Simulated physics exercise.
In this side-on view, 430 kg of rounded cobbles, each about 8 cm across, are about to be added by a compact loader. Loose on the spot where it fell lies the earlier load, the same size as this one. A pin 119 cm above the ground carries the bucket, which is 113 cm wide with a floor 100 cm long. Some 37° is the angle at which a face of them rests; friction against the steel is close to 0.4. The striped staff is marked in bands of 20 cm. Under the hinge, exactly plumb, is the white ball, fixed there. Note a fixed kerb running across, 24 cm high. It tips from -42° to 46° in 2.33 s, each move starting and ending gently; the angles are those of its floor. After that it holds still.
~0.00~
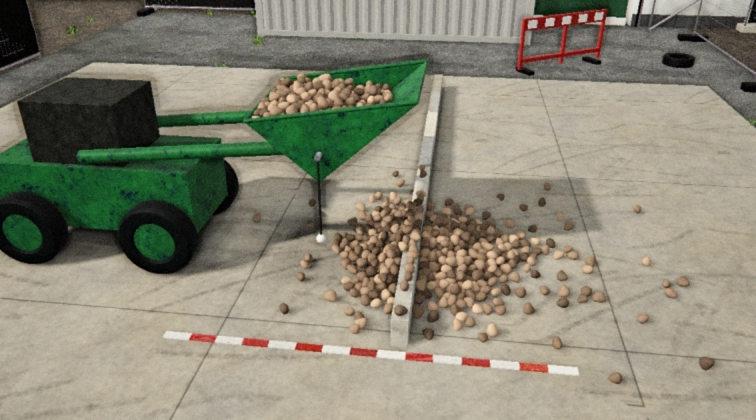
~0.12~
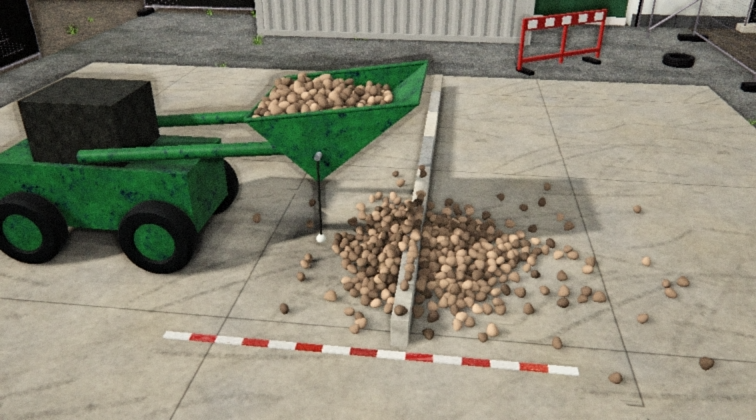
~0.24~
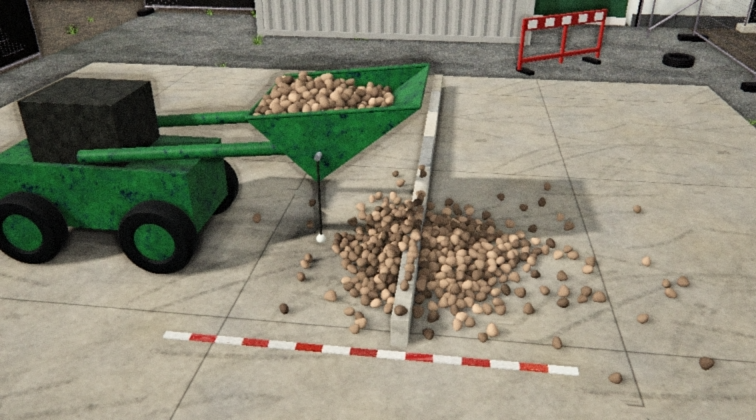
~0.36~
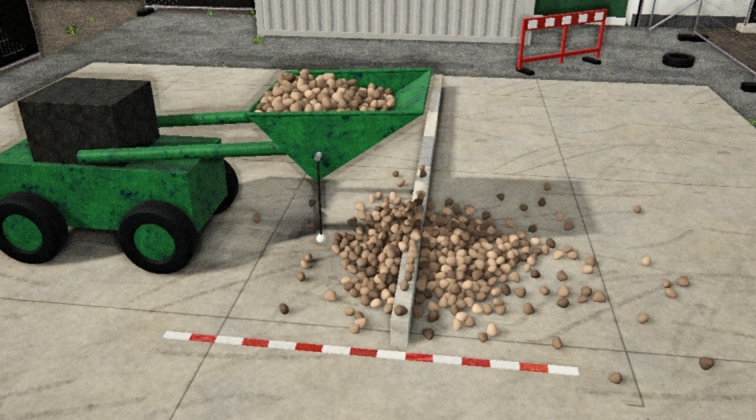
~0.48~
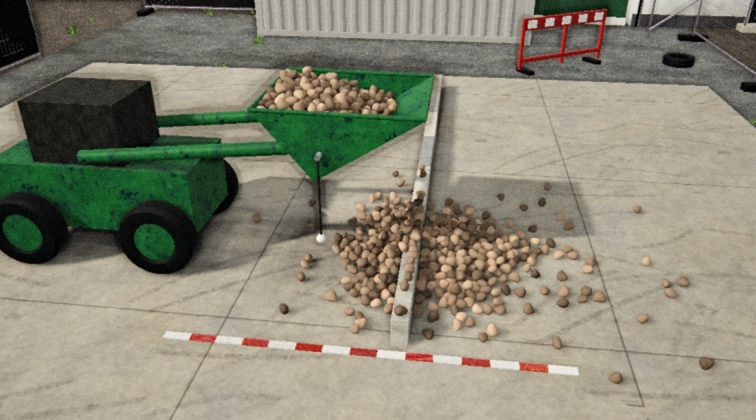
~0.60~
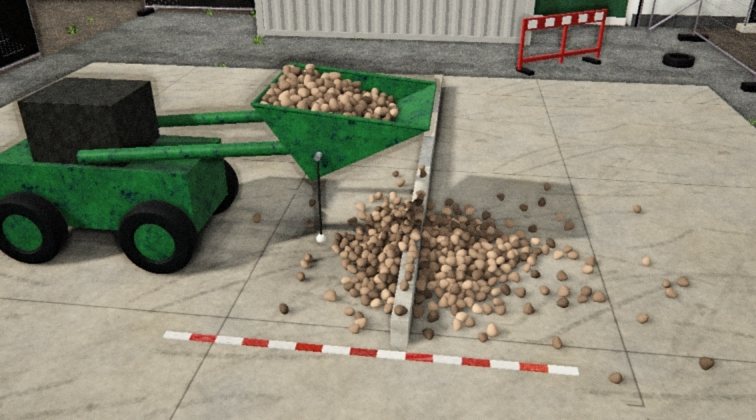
A green loader stood still on the concrete, its raised bucket full of round brown stones slowly tilting downward to the right, while an earlier heap lay scattered across a low kerb below.
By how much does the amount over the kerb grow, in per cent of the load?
About 74 per cent.
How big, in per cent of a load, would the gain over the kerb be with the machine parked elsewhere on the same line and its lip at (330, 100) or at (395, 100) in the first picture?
Around 0 percent, then around 40 percent.
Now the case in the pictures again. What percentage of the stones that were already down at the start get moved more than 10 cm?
Roughly 15 % of them.
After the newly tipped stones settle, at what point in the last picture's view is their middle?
They come to rest centred about (446, 245).
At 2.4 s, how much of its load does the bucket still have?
Around 10 in a hundred.
After 1.8 s the floor is at 32°; in per cent of one load, 89 in the bucket, 50 on this side of the kerb, 61 over the kerb; the foremost stones are at (653, 280).
After 2.4 s the floor is at 46°; in per cent of one load, 8 in the bucket, 73 on this side of the kerb, 120 over the kerb; the foremost stones are at (653, 280).
After 2.8 s the floor is at 46°; in per cent of one load, 0 in the bucket, 72 on this side of the kerb, 128 over the kerb; the foremost stones are at (653, 280).
After 5.4 s the floor is at 46°; in per cent of one load, 0 in the bucket, 72 on this side of the kerb, 129 over the kerb; the foremost stones are at (649, 269). Net gain over the kerb, 74.
